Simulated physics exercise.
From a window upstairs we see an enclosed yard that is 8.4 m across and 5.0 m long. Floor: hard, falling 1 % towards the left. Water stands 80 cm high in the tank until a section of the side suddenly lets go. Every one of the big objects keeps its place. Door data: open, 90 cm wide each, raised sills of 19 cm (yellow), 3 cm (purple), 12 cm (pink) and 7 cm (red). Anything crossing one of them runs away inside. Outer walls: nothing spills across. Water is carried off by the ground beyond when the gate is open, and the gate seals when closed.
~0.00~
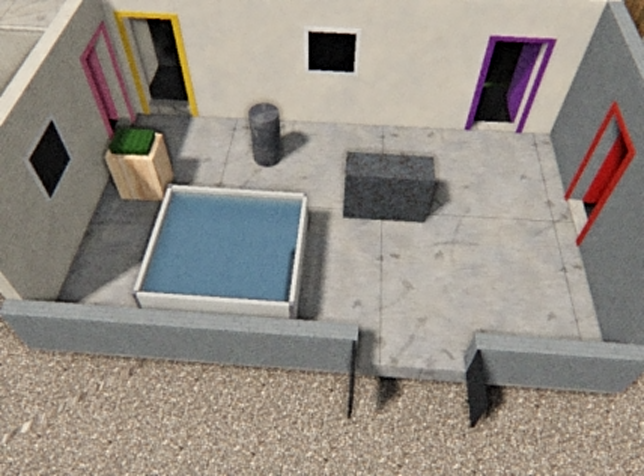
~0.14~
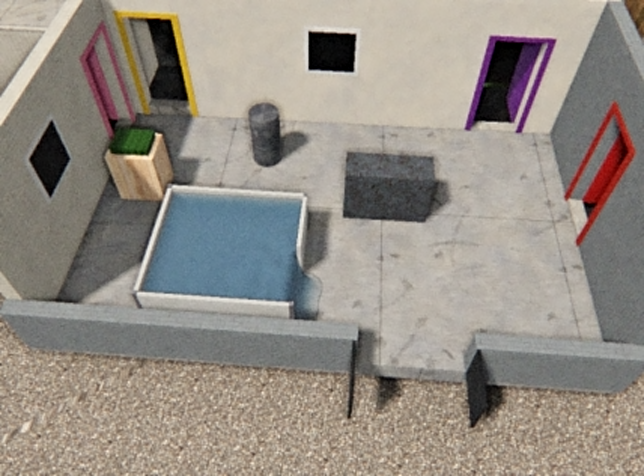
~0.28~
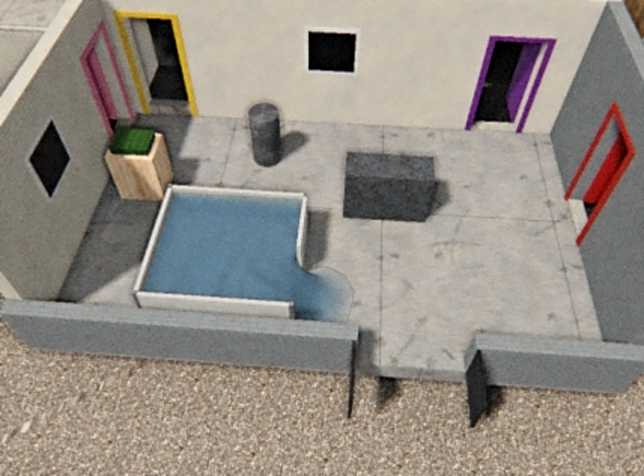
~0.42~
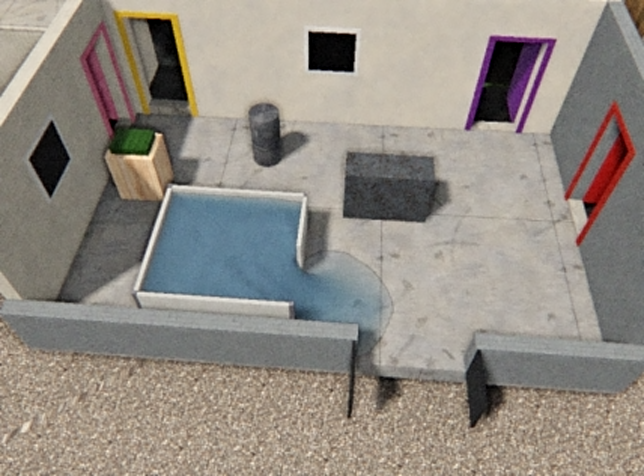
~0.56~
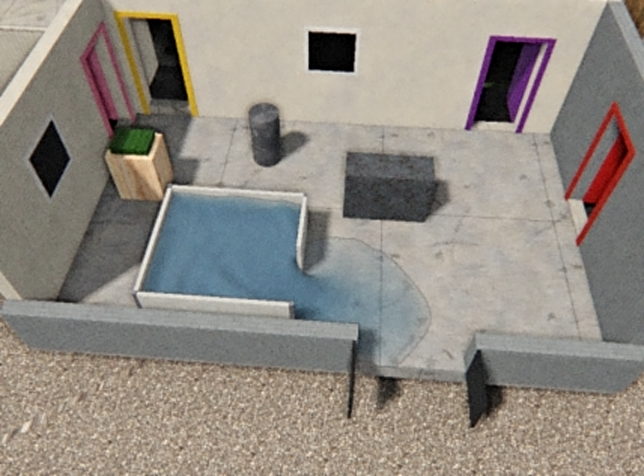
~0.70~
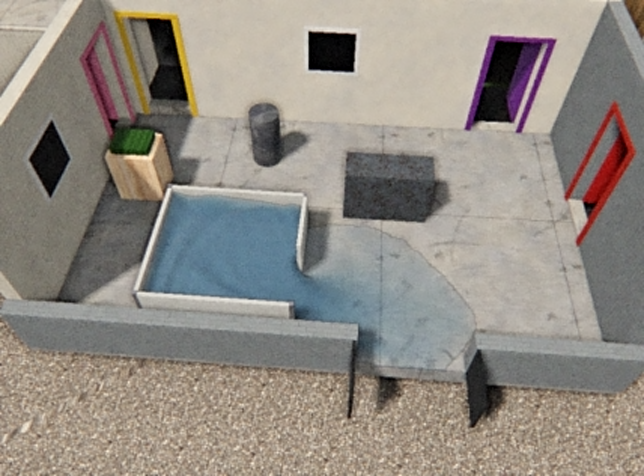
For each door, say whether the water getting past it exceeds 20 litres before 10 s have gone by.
By that time: The yellow door stays at or below 20 litres; the purple door exceeds 20 litres; the pink door stays at or below 20 litres; the red door exceeds 20 litres.
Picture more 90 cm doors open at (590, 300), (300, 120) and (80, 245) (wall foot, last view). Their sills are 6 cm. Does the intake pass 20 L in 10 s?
More, less, less.
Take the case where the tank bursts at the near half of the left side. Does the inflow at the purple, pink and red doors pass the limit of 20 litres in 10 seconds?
Then purple would come out on the high side, pink on the high side and red on the low side.
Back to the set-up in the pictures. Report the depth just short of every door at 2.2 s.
In cm: Yellow 0, purple 0, pink 0, red 13.
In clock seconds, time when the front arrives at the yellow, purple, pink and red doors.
Doors: Yellow 7.5 s / purple 3.4 s / pink 8.0 s / red 2.0 s.
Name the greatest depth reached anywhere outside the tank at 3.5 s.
Around 29 centimetres deep.
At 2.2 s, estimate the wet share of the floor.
Close to 35 in a hundred.
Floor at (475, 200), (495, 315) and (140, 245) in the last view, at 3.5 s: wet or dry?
Submerged, submerged, untouched.
After 1.4 s water covers 30 % of the floor and is deepest (41 cm) near (307, 313); yellow door not reached, purple door not reached, pink door not reached, red door not reached.
After 2.2 s water covers 35 % of the floor and is deepest (39 cm) near (593, 343); yellow door not reached, purple door not reached, pink door not reached, red door 13 cm at the sill, 0 L in.
After 3.5 s water covers 45 % of the floor and is deepest (29 cm) near (542, 329); yellow door not reached, purple door 6 cm at the sill, 0 L in, pink door not reached, red door 15 cm at the sill, 52 L in.
After 6.0 s water covers 60 % of the floor and is deepest (18 cm) near (543, 139); yellow door not reached, purple door 16 cm at the sill, 170 L in, pink door not reached, red door 10 cm at the sill, 87 L in.
After 10.0 s water covers 90 % of the floor and is deepest (12 cm) near (130, 130); yellow door 5 cm at the sill, 0 L in, purple door 10 cm at the sill, 347 L in, pink door 10 cm at the sill, 0 L in, red door 6 cm at the sill, 95 L in.
